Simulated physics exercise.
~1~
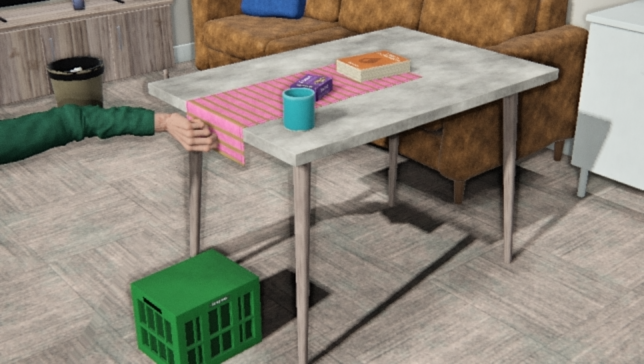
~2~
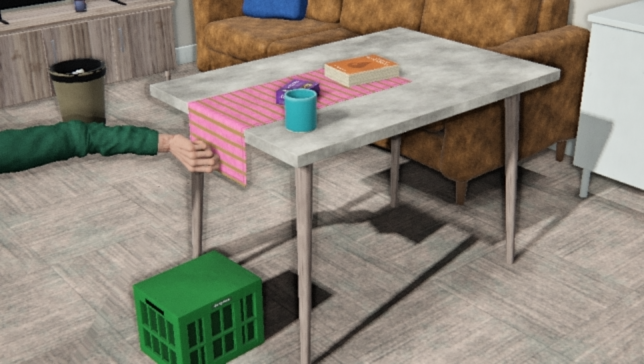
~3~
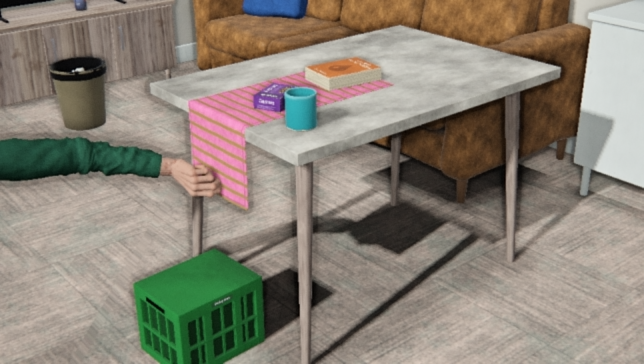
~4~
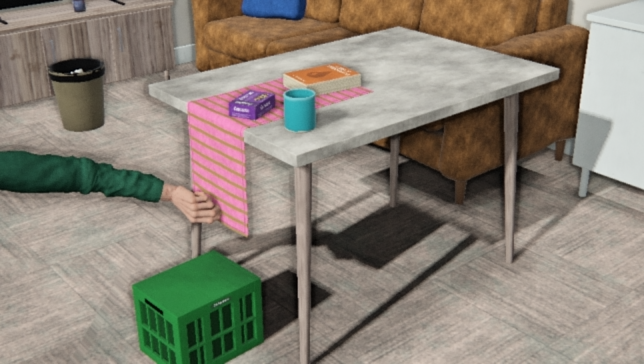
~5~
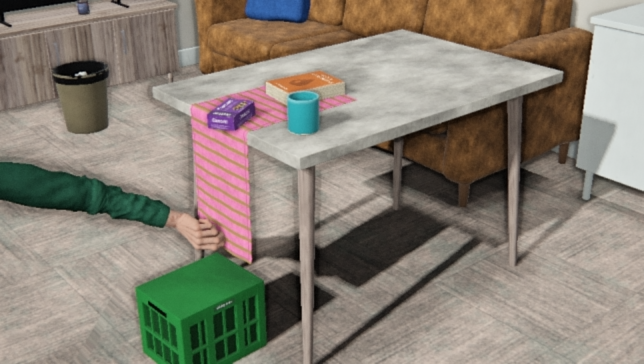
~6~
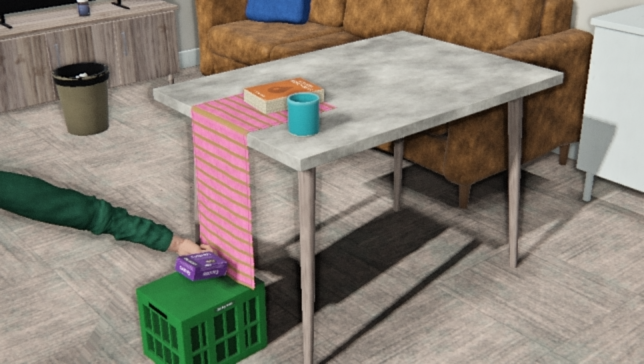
A hand pulls a pink striped cloth down until the purple packet drops off the table.
